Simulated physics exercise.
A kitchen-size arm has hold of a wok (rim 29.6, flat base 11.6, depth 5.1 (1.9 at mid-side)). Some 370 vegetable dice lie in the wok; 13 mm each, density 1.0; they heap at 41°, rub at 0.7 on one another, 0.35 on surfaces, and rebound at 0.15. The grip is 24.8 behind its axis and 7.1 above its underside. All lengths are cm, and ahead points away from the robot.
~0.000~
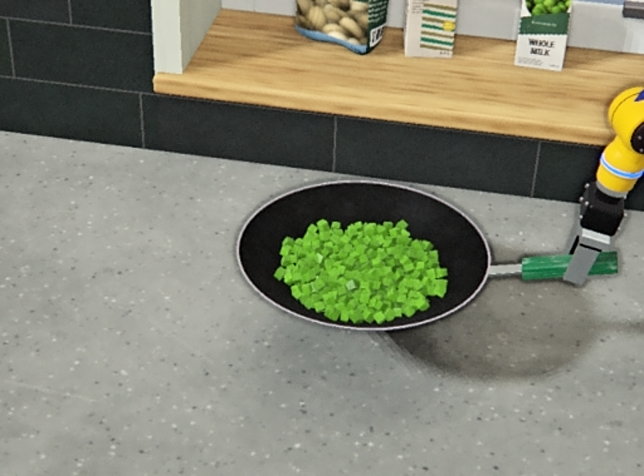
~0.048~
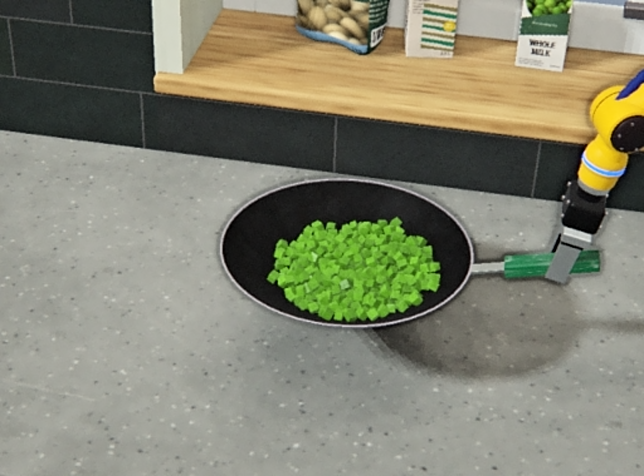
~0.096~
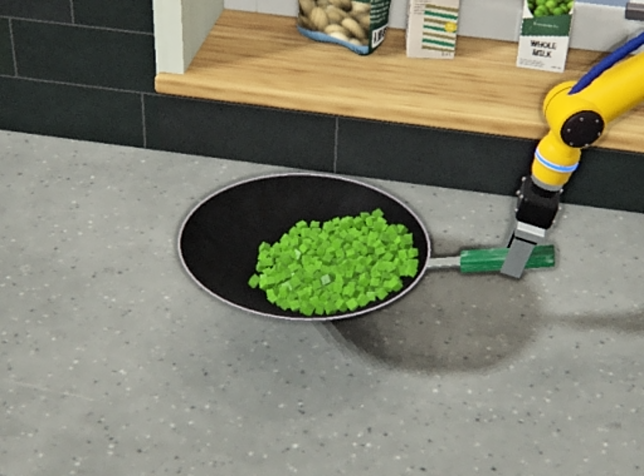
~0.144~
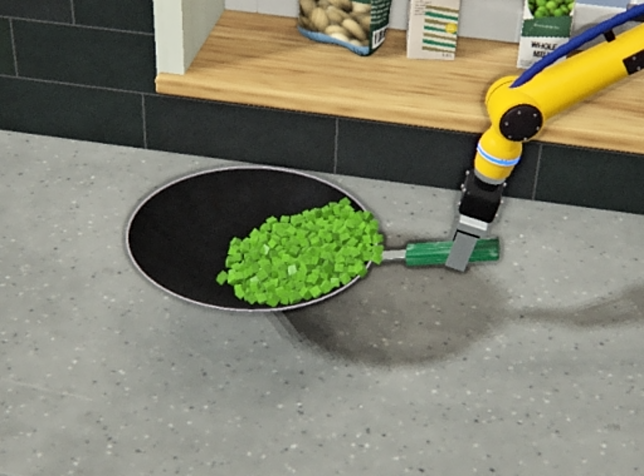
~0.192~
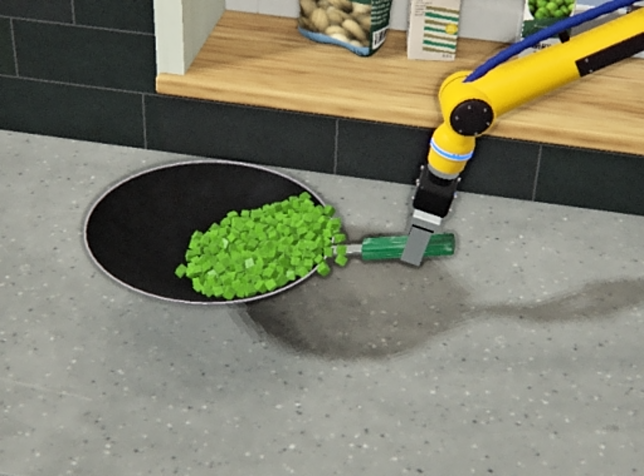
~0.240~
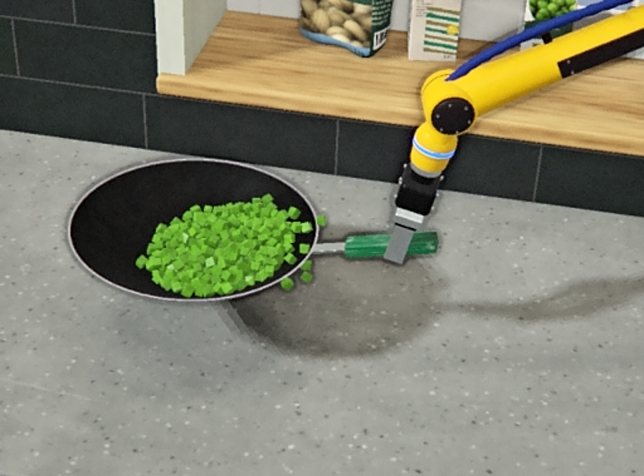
At first, a yellow robot arm grips the green handle of a black wok holding a heap of green cubes above a gray counter. The arm moves the wok left, and the cubes bunch toward the handle side. A few slip over the rim there, while the rest slide back toward the middle.
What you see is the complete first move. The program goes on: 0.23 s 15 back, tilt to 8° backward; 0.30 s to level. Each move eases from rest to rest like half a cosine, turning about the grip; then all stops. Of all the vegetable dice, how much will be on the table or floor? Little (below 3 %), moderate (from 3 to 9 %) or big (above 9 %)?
On the table or floor the share is big, above 9 %.
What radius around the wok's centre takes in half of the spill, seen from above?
About 16 cm.
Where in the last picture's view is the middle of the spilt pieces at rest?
At about (204, 330).
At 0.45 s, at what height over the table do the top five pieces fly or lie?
About 24 cm.
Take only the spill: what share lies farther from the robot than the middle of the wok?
Some 100 per cent.
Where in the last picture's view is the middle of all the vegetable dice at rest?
Around (316, 270).
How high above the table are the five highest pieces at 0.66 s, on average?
About 16 cm.
After 0.45 s, tilted 8° backward, highest piece 24 above the table; 289 in the wok, 4 on the table or floor, 78 in flight or on a rim.
After 0.66 s, tilted 2° backward, highest piece 17 above the table; 323 in the wok, 42 on the table or floor, 6 in flight or on a rim.
After 0.97 s, level, highest piece 14 above the table; 322 in the wok, 49 on the table or floor.
After 2.02 s, level, highest piece 14 above the table; 322 in the wok, 49 on the table or floor.
In the end, 322 in the wok, 49 on the table or floor. That is 13 % on the table or floor.
